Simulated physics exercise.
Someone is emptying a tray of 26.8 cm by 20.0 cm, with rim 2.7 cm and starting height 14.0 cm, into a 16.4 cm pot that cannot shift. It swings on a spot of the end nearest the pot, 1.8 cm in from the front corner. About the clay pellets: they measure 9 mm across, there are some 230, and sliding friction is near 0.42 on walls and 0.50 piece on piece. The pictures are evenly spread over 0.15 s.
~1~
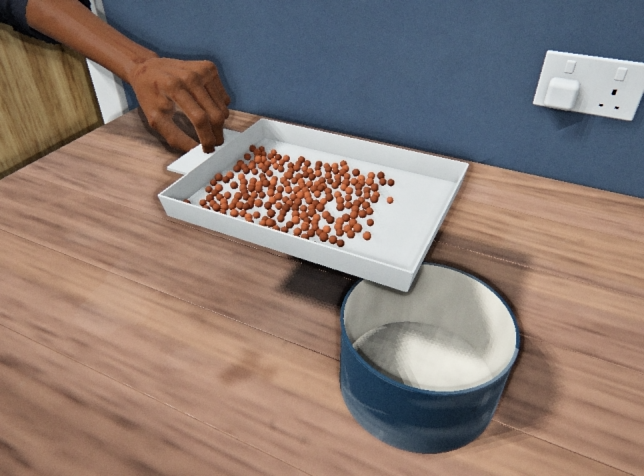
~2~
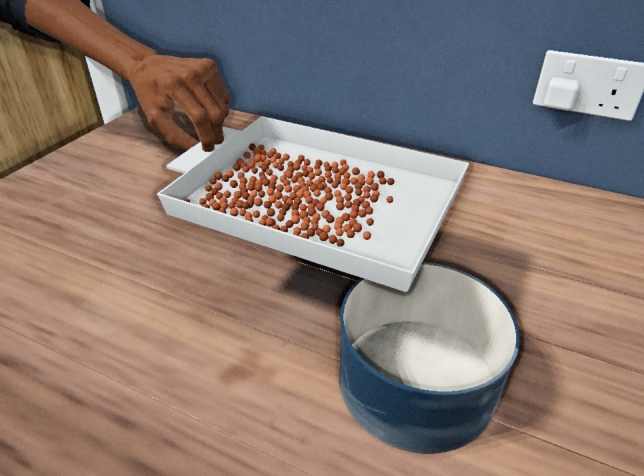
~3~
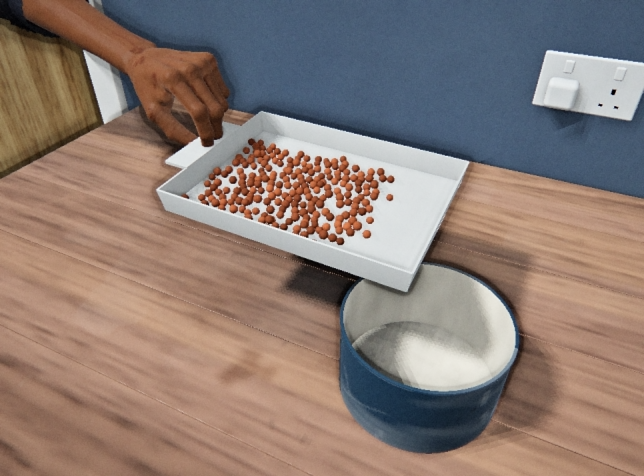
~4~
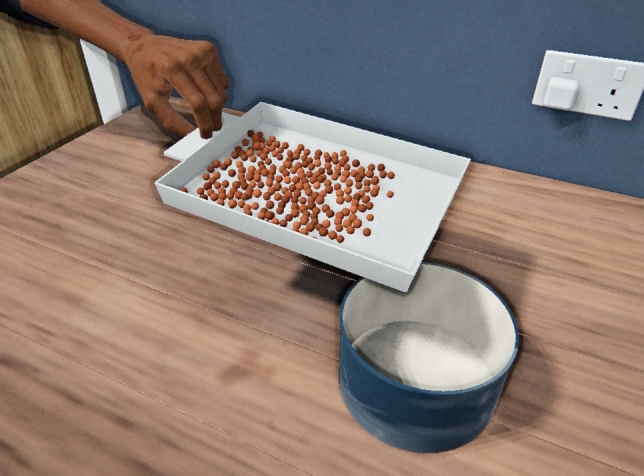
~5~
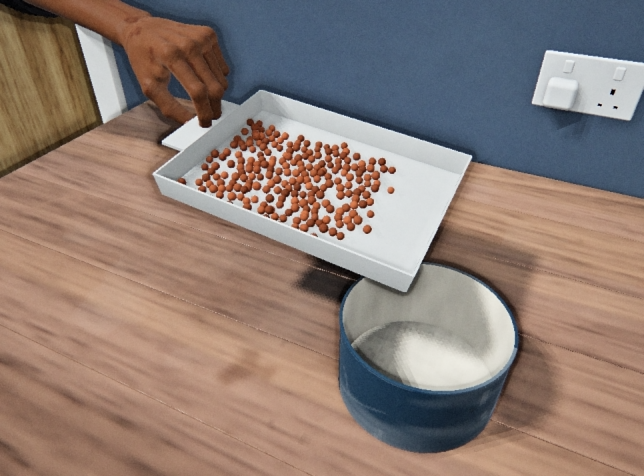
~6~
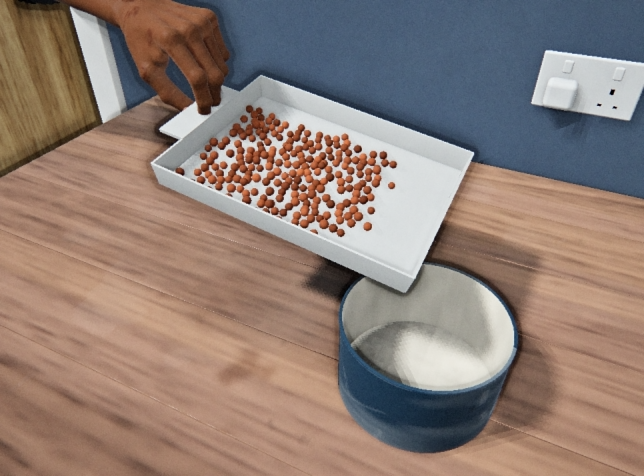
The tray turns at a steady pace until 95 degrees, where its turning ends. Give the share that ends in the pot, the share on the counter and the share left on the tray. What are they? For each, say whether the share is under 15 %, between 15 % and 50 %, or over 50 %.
Pot: Over 50 %; counter: Under 15 %; left on the tray: Under 15 %.
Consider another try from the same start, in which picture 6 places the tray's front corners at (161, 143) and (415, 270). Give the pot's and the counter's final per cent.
Pot 30; counter 65.
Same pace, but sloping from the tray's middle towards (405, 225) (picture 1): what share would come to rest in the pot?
Near 60 percent, give or take.
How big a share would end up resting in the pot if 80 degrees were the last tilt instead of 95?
It would be near 60 per cent.
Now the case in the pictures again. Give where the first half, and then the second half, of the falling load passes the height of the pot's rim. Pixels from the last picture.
It passes about (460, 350) first and (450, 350) afterwards.
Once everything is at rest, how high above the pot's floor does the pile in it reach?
About 2.5 centimetres.
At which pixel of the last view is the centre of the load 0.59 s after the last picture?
Around (429, 259).
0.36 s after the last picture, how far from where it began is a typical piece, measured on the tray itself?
About 8 cm.
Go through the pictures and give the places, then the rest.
Tray tilt 0 degrees, front corners at (163, 194) and (410, 269); middle of the pieces at (293, 197); pot at (428, 319), in the first picture.
Tray tilt 0 degrees, front corners at (163, 193) and (410, 269); middle of the pieces at (293, 196), in the second picture.
Tray tilt 2 degrees, front corners at (162, 189) and (410, 270); middle of the pieces at (293, 193), in the third picture.
Tray tilt 4 degrees, front corners at (160, 182) and (410, 271), lowest corner right front; middle of the pieces at (293, 188), in the fourth picture.
Tray tilt 7 degrees, front corners at (159, 173) and (411, 272), lowest corner right front; middle of the pieces at (293, 181), in the fifth picture.
Tray tilt 11 degrees, front corners at (157, 163) and (412, 274), lowest corner right front; middle of the pieces at (293, 174); pot at (426, 318), in the sixth picture.
Then, 0.36 s after the last picture, tilt 52 degrees; the tray holds 100 %, the pot 0 %.
Then, 0.59 s after the last picture, tilt 79 degrees; the tray holds 85 %, the pot 10 %.
Then, 0.94 s after the last picture, tilt 95 degrees; the tray holds 20 %, the pot 75 %.
In the end, pot 95 %, counter 5 %, tray 5 %.
